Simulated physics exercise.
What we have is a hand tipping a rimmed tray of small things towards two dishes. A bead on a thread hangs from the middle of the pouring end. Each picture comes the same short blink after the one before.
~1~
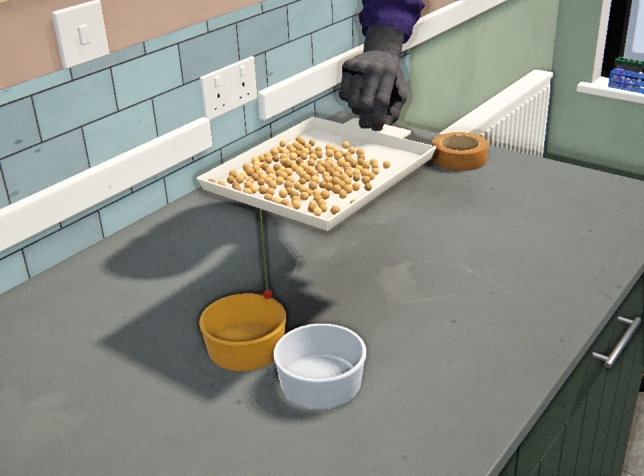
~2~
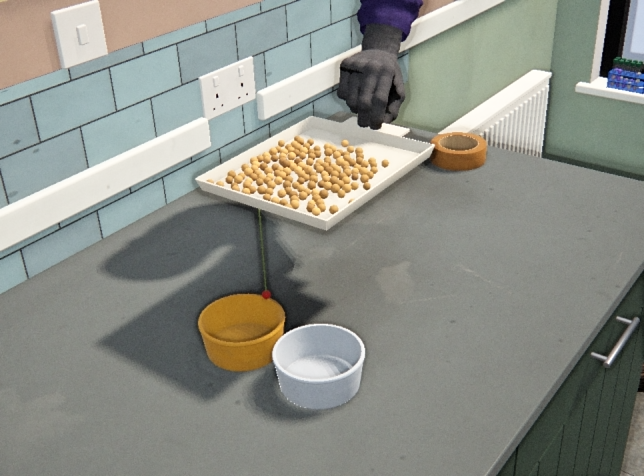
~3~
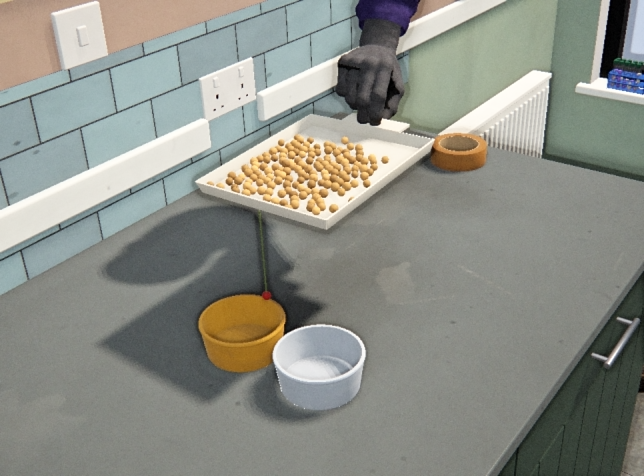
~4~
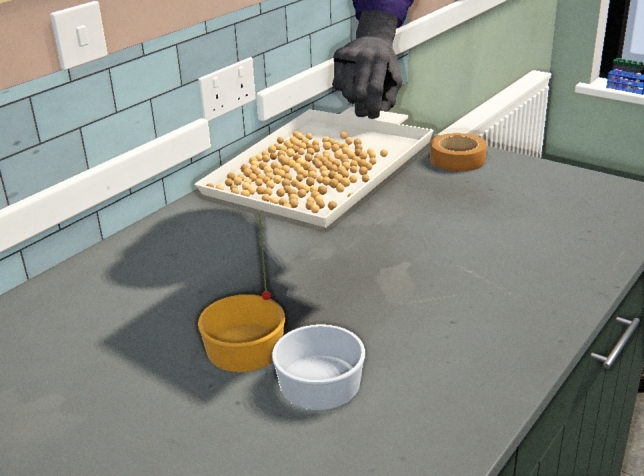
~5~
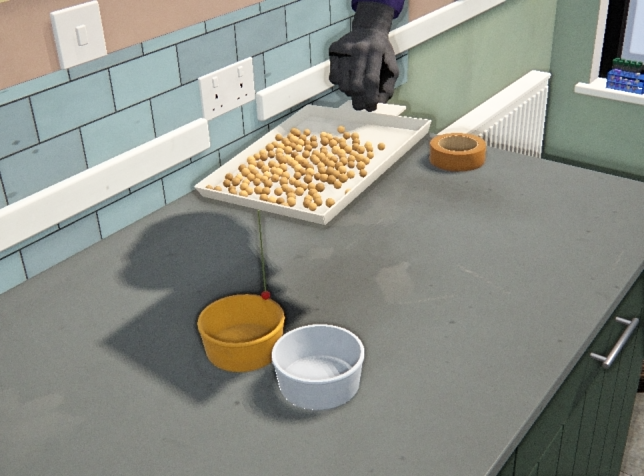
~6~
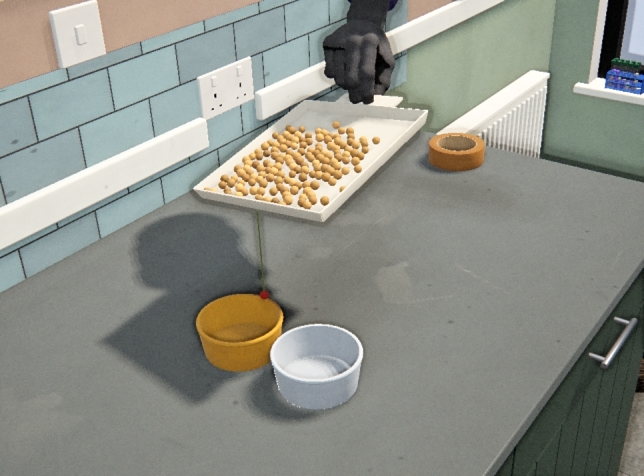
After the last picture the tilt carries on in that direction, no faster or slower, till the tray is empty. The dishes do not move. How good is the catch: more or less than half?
Together they catch under half.
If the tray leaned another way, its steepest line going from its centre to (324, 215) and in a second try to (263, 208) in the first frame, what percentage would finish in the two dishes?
Near 70 % and 70 %.
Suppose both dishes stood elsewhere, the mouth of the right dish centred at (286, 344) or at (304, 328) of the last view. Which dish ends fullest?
First the left dish, then the left dish.
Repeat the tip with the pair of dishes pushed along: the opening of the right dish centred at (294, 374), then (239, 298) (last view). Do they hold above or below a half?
At the first place not half, at the second the larger part.
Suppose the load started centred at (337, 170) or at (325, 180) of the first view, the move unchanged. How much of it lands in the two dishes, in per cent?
The first gives 10 %, the second 10 %.
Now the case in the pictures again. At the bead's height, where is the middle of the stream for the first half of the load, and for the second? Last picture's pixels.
Early half (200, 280), late half (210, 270).
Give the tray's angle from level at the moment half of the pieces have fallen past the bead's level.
Near 75 degrees.
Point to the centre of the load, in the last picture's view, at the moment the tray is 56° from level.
At about (243, 171).
Shortly afterwards, tray tipped steeply; all but a few on the tray; only a few in the air.
Next, tray tipped right over; only a few on the tray; a little in the left dish; all but a few outside both; only a few in the air.
Some moments later, tray tipped past a quarter turn; a little in the left dish; all but a few outside both.
In the end, tray tipped past a quarter turn; none at all in the right dish; a little in the left dish; all but a few outside both.
